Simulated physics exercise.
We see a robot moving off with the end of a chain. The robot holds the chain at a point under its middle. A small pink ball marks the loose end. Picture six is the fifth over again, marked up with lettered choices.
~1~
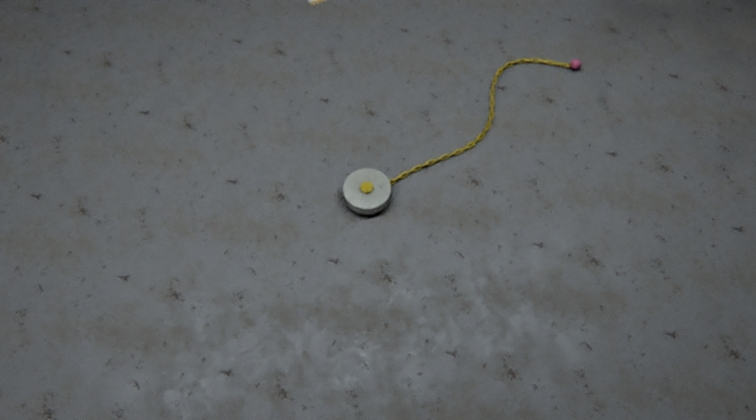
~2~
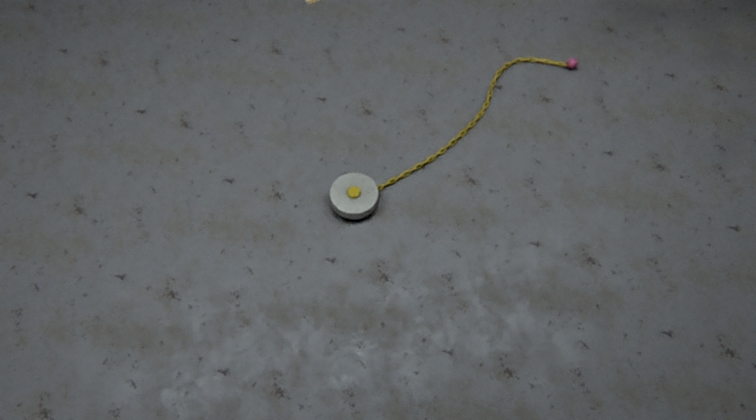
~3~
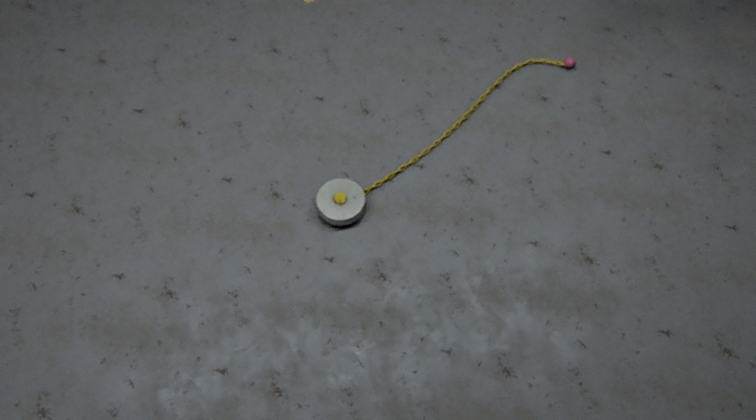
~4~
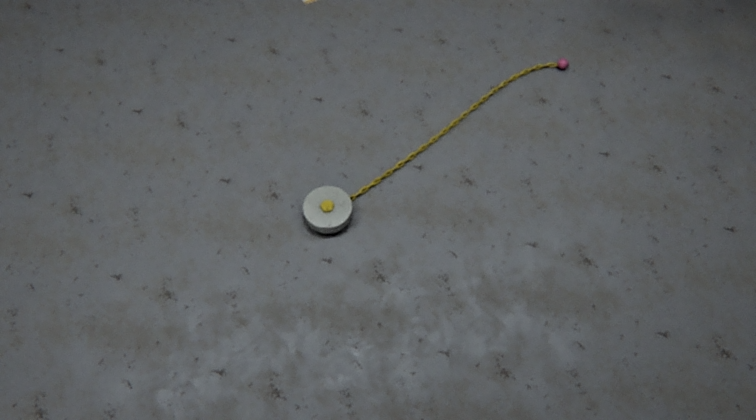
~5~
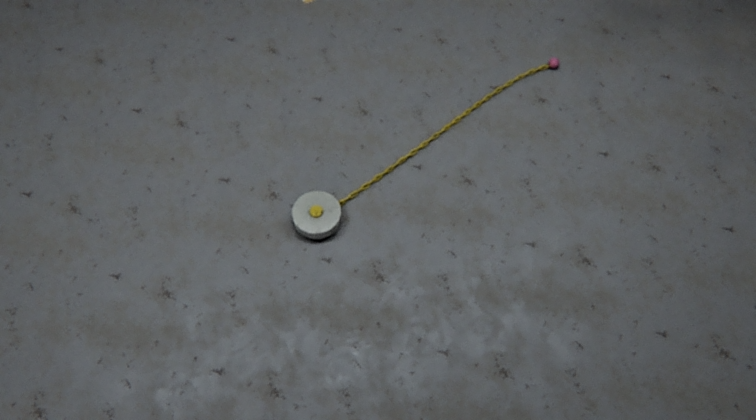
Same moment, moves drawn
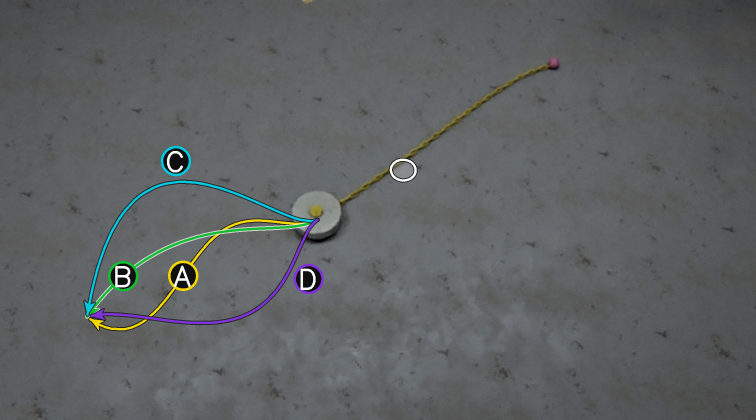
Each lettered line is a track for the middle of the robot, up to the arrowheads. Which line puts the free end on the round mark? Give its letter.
It should follow D.
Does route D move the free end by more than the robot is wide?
Yes.
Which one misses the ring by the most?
That is C.
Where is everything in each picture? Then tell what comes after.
Free end (576, 64); robot (367, 192), in the first frame.
Robot (354, 197); free end (572, 63), in the second frame.
Robot (341, 203); free end (570, 63), in the third frame.
Robot (328, 210); free end (563, 64), in the fourth frame.
Robot (317, 216); free end (554, 63), in the fifth frame.
On the marked copy, A from (318, 220) via (198, 256) to (90, 319); B from (318, 220) via (197, 237) to (87, 317); C from (318, 220) via (166, 184) to (87, 315); D from (318, 220) via (234, 319) to (92, 316); the ring at (403, 170).
Taking D. A third of the way, robot (264, 299), middle of the chain (385, 186), free end (492, 97).
Two thirds of the way, robot (160, 316), middle of the chain (325, 234), free end (440, 137).
When it is over, robot (83, 313), middle of the chain (265, 252), free end (403, 169); the free end is on the ring.
As for the rest, A leaves the free end at (391, 152); B leaves the free end at (390, 150); C leaves the free end at (373, 138).
